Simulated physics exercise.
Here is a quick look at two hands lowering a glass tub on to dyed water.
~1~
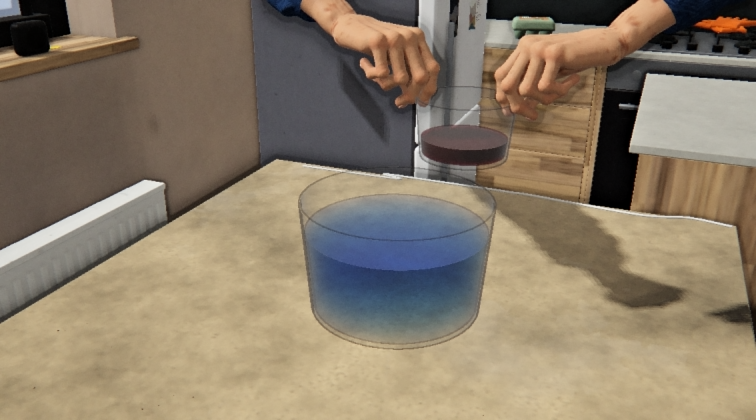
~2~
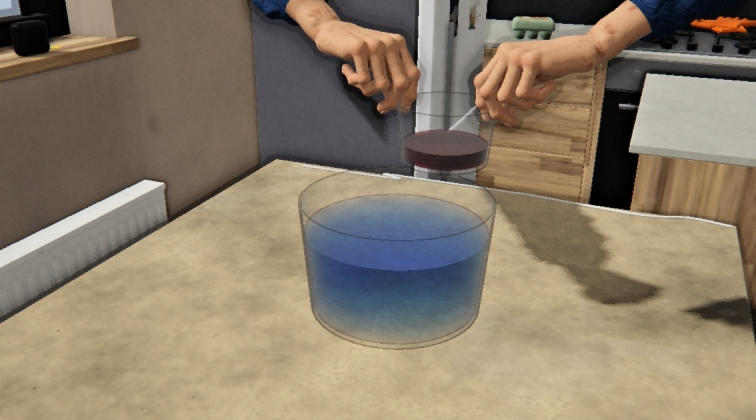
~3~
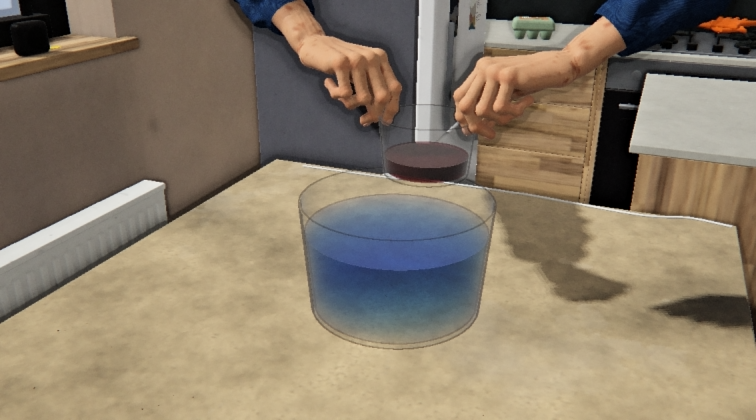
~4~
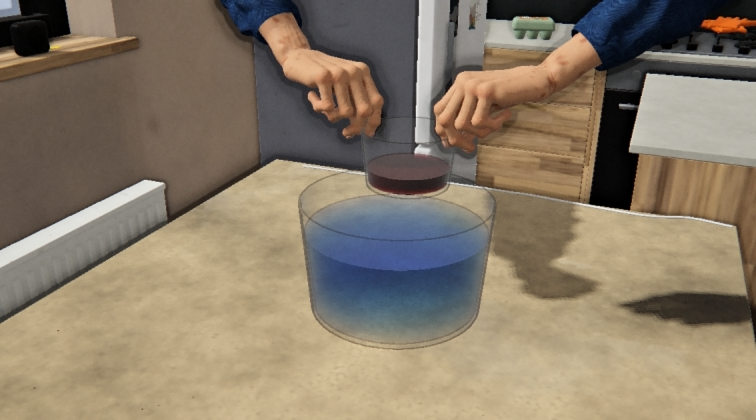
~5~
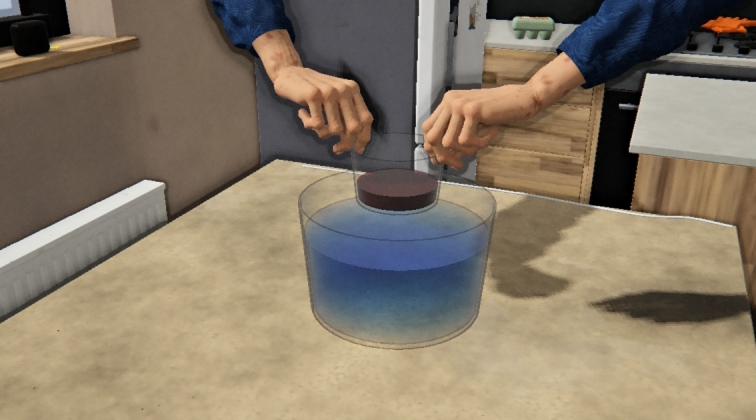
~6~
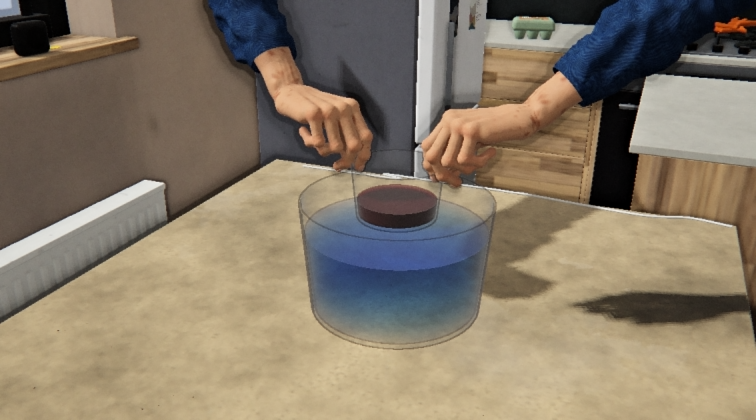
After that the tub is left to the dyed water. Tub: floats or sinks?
Afloat.
Shortly, the tub dips into the dyed water.
Then, it bobs and steadies.
At the finish, the tub floats with a third of its side showing.
